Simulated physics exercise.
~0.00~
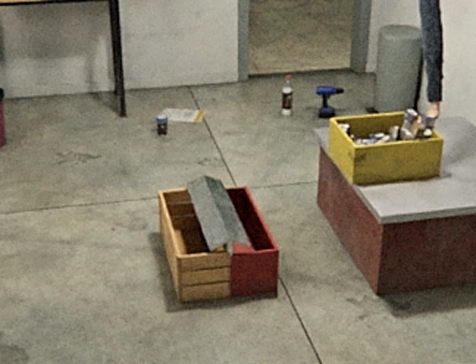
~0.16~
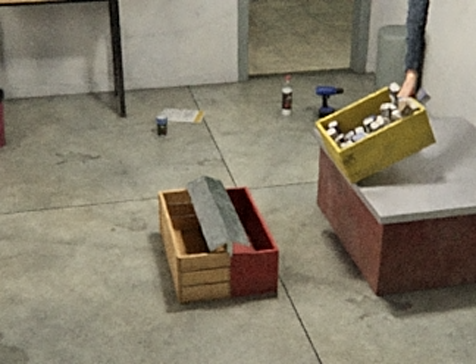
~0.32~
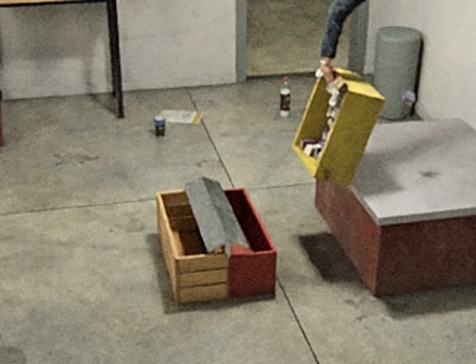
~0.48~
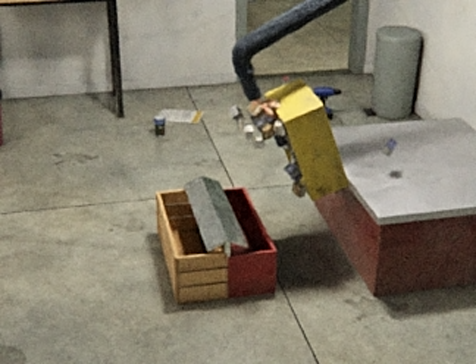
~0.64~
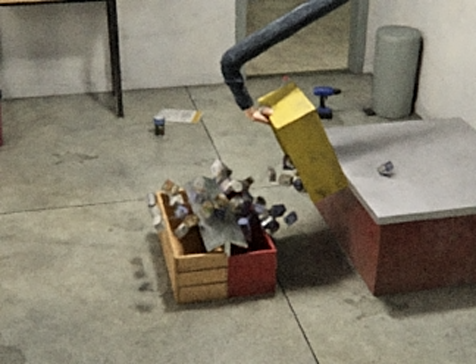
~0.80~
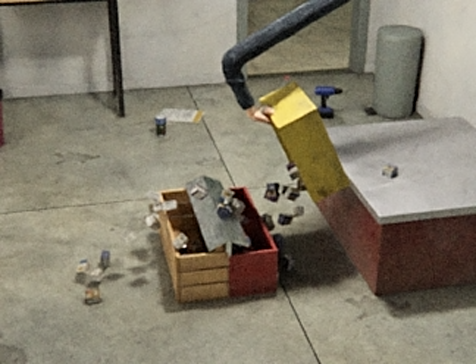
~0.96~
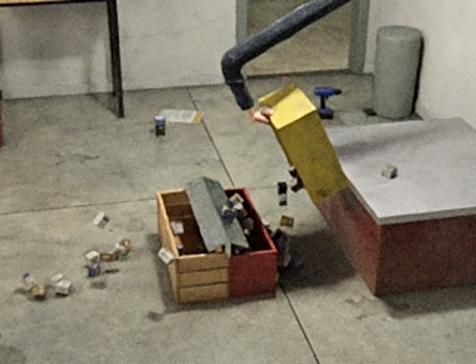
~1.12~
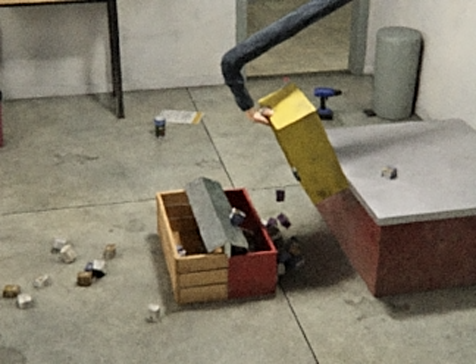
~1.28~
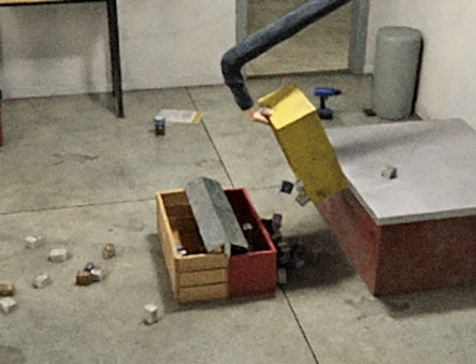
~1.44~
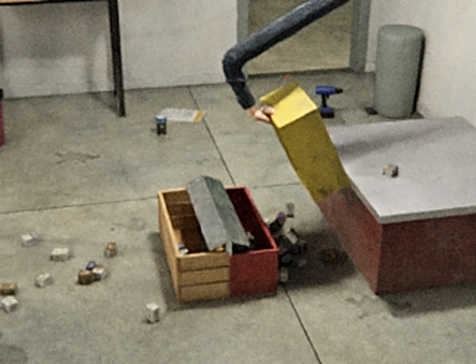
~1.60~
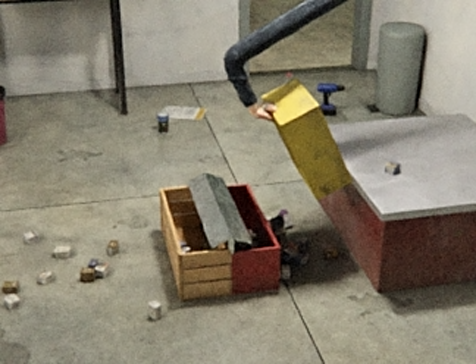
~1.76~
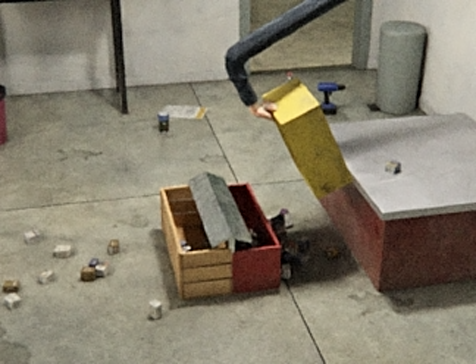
A yellow crate full of small cartons sits on a grey-topped, dark red bench at the right of a concrete-floored room, seen from above by a slightly swaying camera. Left of it on the floor stand a red box and a wooden trough, with a grey roof-shaped splitter over their shared wall. A sleeved arm lifts the crate, swings it left and tips it past upright. The cartons tumble out, striking the splitter and scattering. Some land in the containers, while others slide far left or pile beside the red box. The arm still holds the upturned crate, one carton left on the bench.
